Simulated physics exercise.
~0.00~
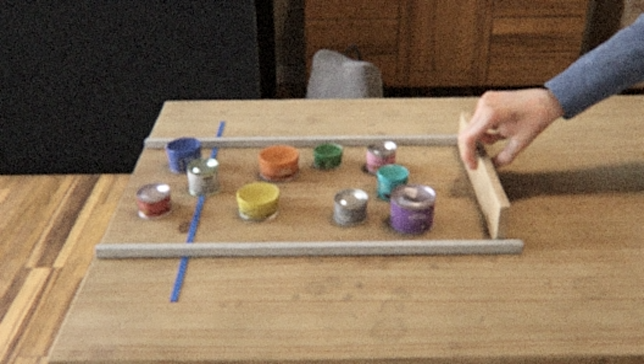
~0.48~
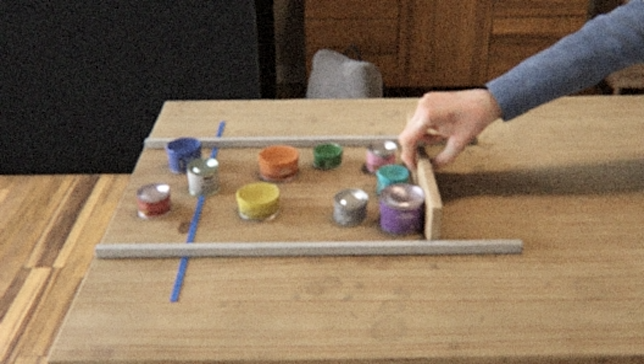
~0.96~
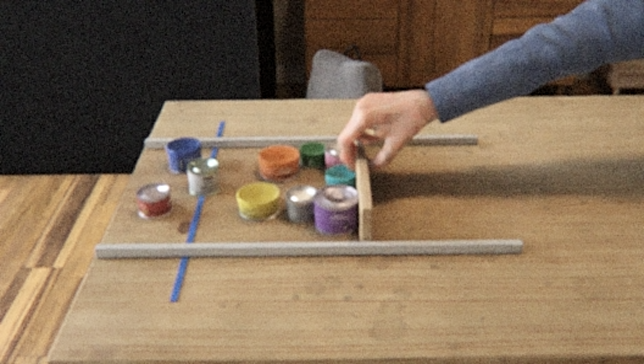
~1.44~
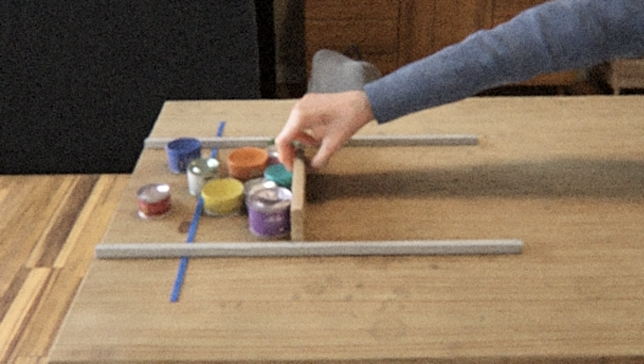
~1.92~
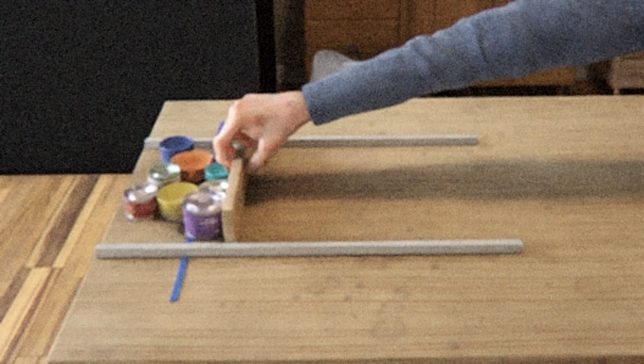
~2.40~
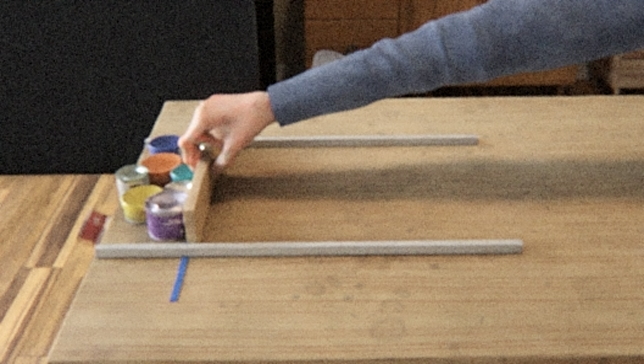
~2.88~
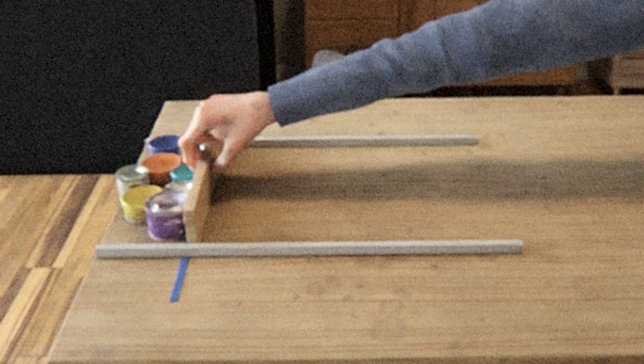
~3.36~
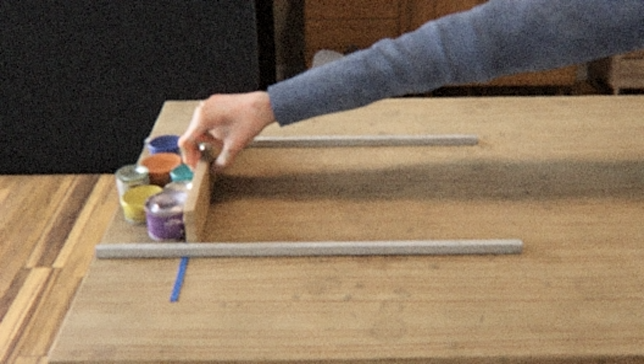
A hand slid an upright wooden board leftward along a channel on a table, gathering the colorful little pots and tins and pushing them past the blue tape until the red one dropped off the end, while the rest stayed bunched at the edge.
